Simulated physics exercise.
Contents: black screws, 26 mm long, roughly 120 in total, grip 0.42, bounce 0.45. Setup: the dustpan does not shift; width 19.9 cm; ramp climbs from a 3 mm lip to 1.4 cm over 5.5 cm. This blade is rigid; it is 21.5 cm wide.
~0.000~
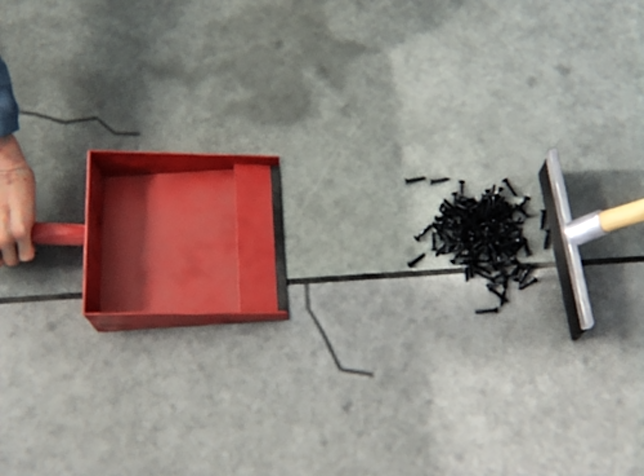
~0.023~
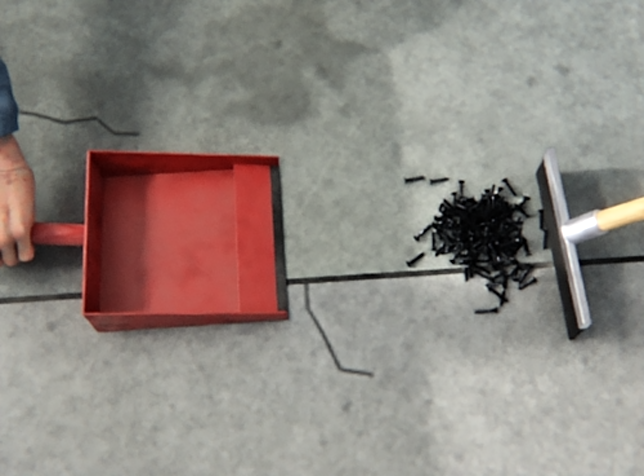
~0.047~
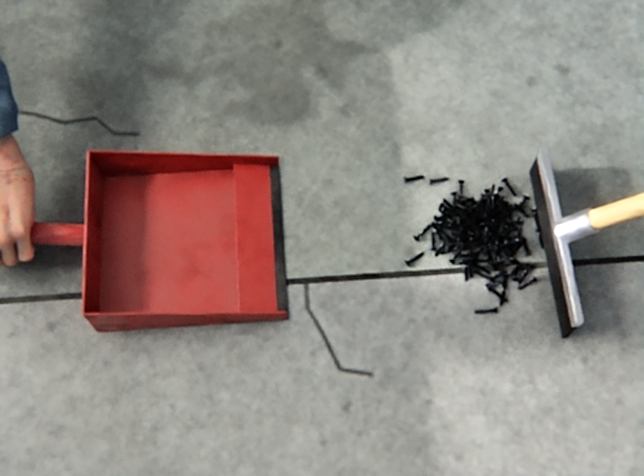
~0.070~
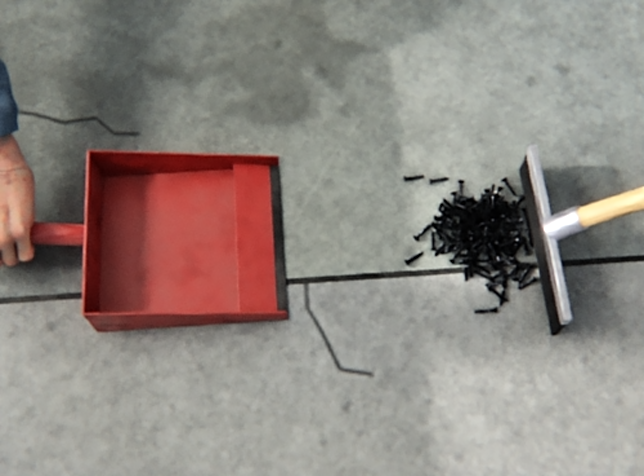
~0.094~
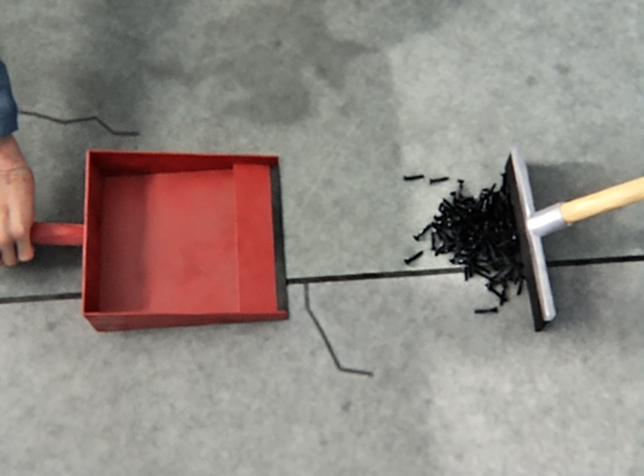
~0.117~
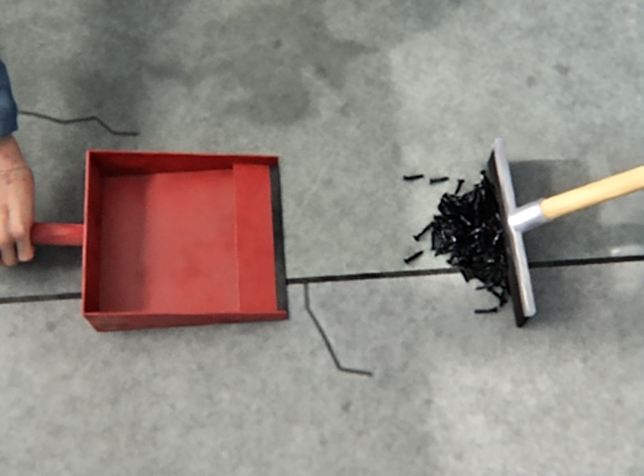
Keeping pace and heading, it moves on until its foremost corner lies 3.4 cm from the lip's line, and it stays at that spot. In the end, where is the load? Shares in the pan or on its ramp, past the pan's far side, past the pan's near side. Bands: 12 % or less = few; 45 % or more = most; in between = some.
Shares - pan: Some; far side: Some; near side: Few.
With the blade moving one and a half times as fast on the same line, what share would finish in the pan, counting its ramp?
Then near 50 in a hundred.
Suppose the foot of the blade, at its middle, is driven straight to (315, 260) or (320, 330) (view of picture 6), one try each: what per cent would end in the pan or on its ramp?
Some 40 and 15 per cent.
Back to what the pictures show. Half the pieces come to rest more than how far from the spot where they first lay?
Median shift: Approx. 26 cm.
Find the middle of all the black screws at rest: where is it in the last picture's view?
Look around (284, 209) in the last picture.
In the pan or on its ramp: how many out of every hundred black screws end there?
Share at rest: Approx. 30 per cent.
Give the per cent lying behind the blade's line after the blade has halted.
Estimate: Near 5 %.
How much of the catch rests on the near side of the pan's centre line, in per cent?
Close to 30 %.
Then, at 0.26 s, middle of the blade 14 cm from the lip; 0 % over the lip, far side 0 %, near side 0 %.
After 0.35 s, middle of the blade 6 cm from the lip; 0 % over the lip, far side 10 %, near side 5 %.
After 0.57 s, middle of the blade 4 cm from the lip; 30 % over the lip, far side 15 %, near side 5 %.
In the end, at 1.4 s, pan 30 %, far side 15 %, near side 5 %, in front of the lip or behind the blade 50 %.
